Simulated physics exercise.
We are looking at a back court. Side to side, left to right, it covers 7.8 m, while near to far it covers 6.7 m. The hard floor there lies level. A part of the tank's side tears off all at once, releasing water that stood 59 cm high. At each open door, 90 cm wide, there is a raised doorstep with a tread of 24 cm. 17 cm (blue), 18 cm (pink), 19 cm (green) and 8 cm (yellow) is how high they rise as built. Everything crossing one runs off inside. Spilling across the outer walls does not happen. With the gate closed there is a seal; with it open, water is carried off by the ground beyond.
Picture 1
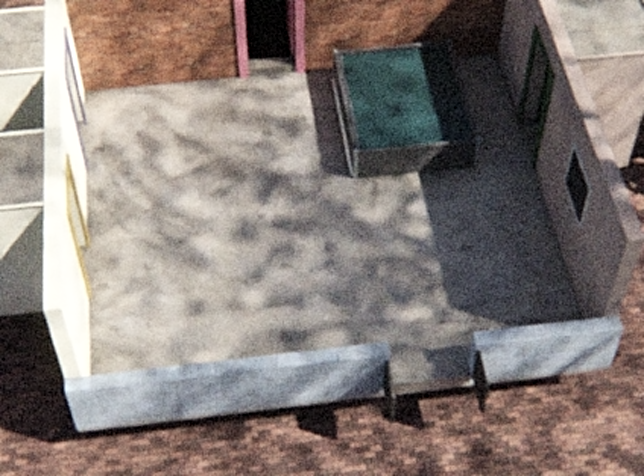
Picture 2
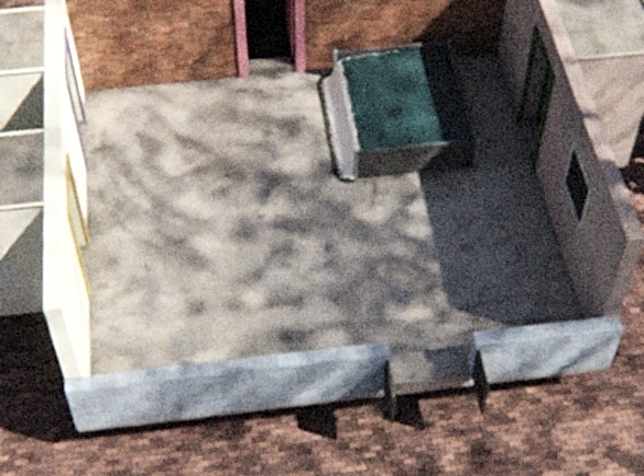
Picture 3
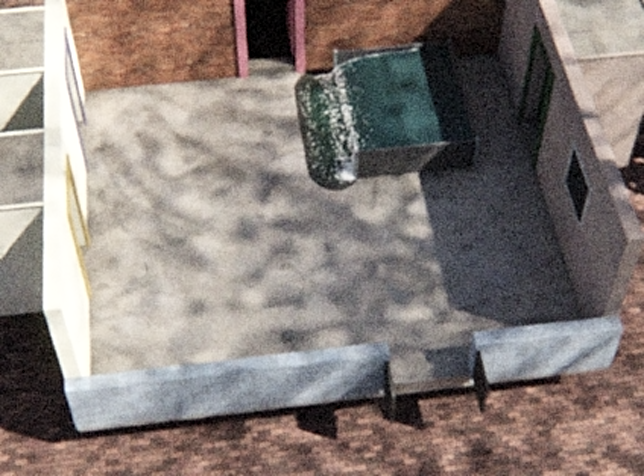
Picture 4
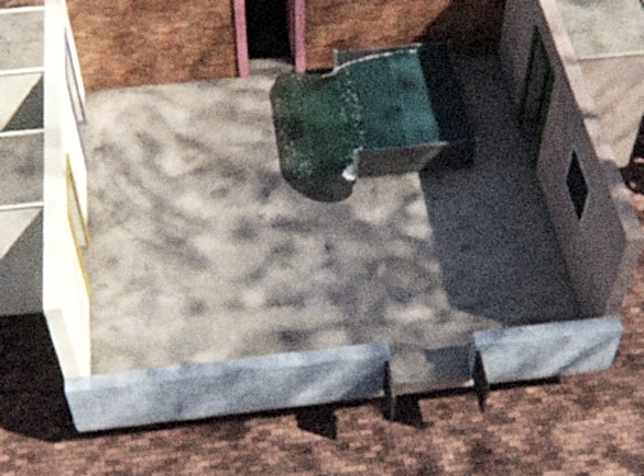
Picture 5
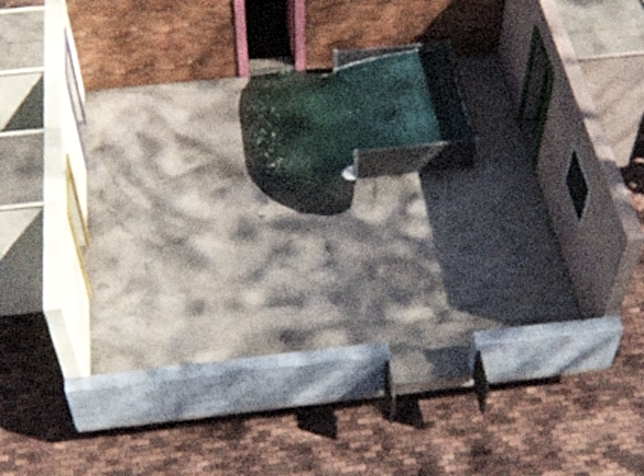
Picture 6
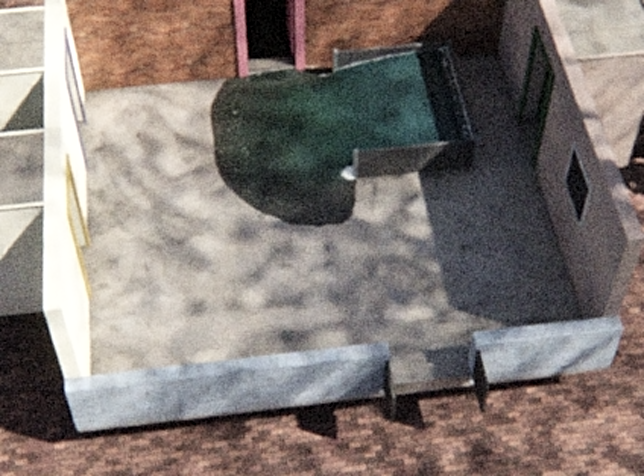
Green water bursts from the left side of a tank near the back wall of a sunlit walled court, first as a pale, frothy strip. It spreads left and toward the viewer across the pale floor, widening into a dark, rounded pool in front of the pink-framed doorway, while the tank's level drops slightly.
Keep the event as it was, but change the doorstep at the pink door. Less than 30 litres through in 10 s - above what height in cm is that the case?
Above about 10 cm.
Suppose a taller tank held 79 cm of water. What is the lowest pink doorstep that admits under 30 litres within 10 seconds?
Roughly 15 centimetres.
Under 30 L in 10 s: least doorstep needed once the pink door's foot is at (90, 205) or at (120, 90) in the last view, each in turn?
18 and 22 cm.
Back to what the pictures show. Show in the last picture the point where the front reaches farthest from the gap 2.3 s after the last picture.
At about (91, 355).
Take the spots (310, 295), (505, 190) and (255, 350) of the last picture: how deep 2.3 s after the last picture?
The three readings, in order, are 1, 0 and 0 cm.
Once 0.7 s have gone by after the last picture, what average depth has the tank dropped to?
Around 31 cm on average.
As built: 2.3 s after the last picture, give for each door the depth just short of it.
At the blue door the depth is 33 cm, at pink 13 cm, at green 0 cm and at yellow 16 cm.
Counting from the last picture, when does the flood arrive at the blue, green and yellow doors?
Blue 0.7 s, green not within the 10 s, yellow 1.6 s.
Then, 0.7 s after the last picture water covers 35 % of the floor, deepest (24 cm) near (343, 155); 17 cm at the pink door, 0 litres in over its 18 cm doorstep.
Then, 2.3 s after the last picture water covers 50 % of the floor, deepest (36 cm) near (84, 93); 13 cm at the pink door, 0 litres in over its 18 cm doorstep.
Then, 9.3 s after the last picture water covers 90 % of the floor, deepest (12 cm) near (551, 332); 5 cm at the pink door, 0 litres in over its 18 cm doorstep.
At the pink door as built, the water peaked near 18 cm, 0.9 s after the last picture.
With a doorstep of 8.5 cm, 45 litres would have come in within the 10 s; with 11.5 cm, 21 litres. So under 30 litres takes about 10 cm.
